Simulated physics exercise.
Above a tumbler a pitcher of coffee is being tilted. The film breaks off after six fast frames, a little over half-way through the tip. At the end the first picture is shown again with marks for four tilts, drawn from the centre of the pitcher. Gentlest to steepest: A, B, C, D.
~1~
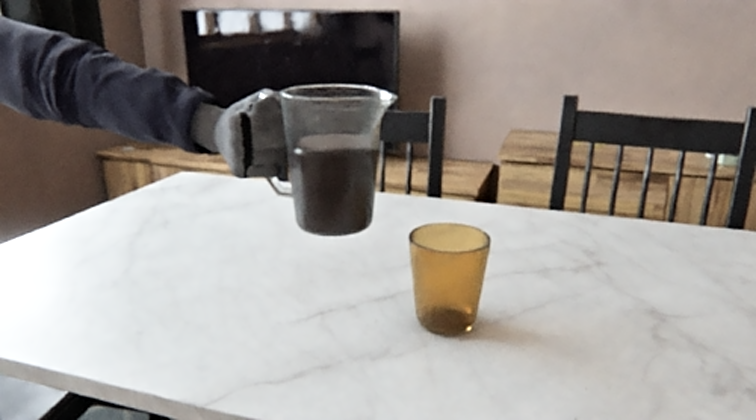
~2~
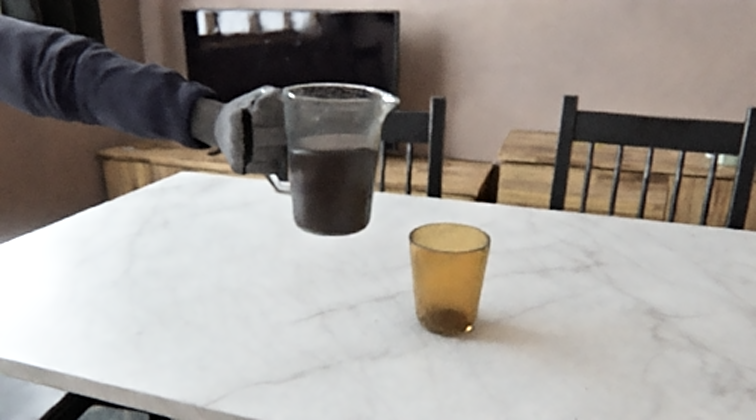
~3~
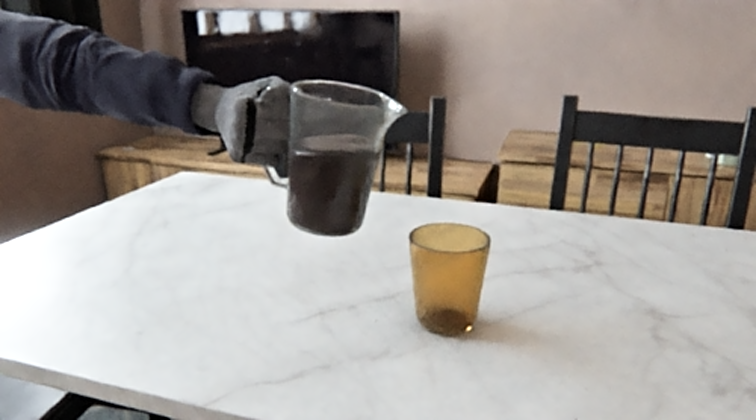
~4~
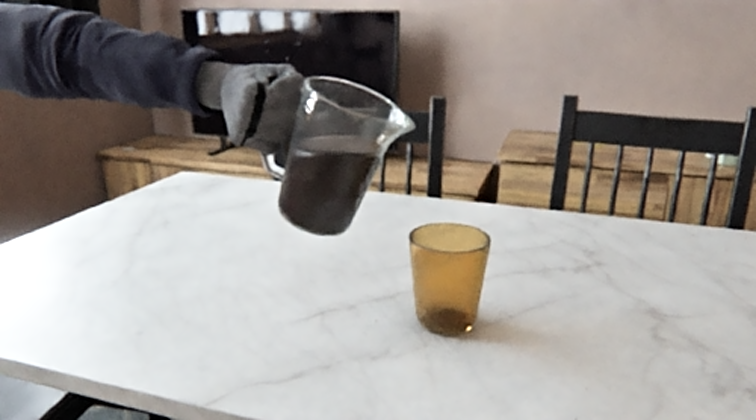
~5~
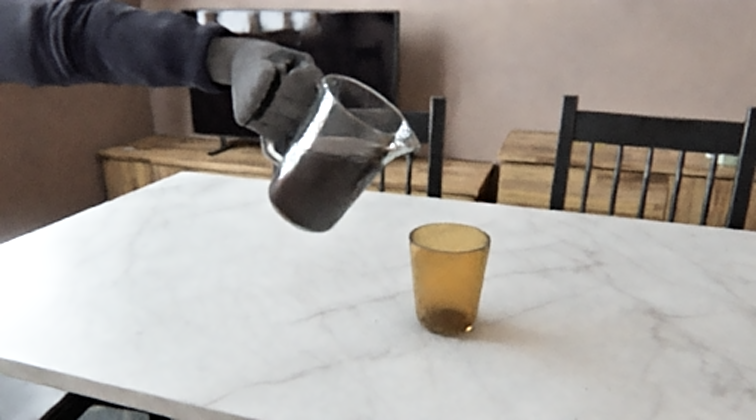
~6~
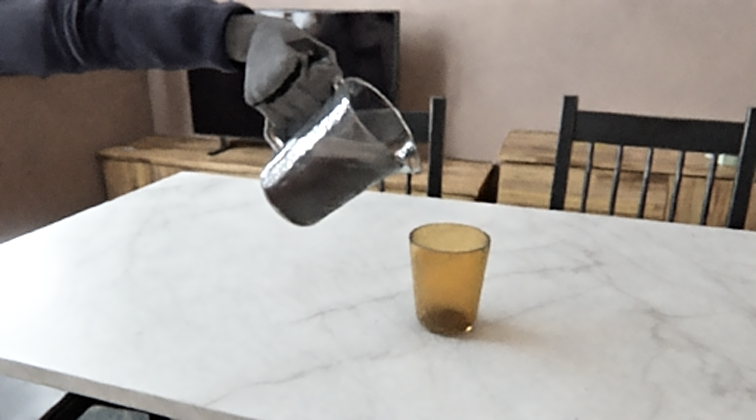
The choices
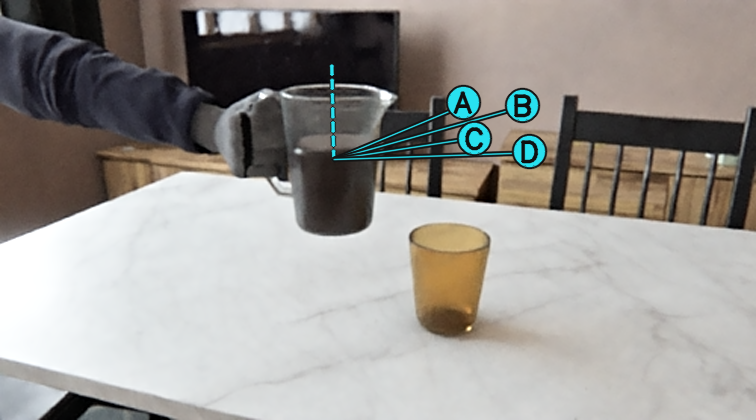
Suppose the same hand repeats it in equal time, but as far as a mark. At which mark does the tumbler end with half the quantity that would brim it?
Take B.
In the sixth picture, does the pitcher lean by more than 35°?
Yes, it does.
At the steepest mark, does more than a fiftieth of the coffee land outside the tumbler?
Yes, it does.
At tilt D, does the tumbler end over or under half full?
Over.
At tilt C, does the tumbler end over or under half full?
Over.
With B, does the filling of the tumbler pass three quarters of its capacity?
No, less.
In cyan, A at (449, 111); B at (505, 111); C at (457, 140); D at (512, 153).
With A, the tumbler ends with about 35 % of what it can hold.
With B, the tumbler ends with about 52 % of what it can hold.
With C, the tumbler ends with about 72 % of what it can hold.
With D, the tumbler ends with about 80 % of what it can hold; 8 % of the coffee is spilt.
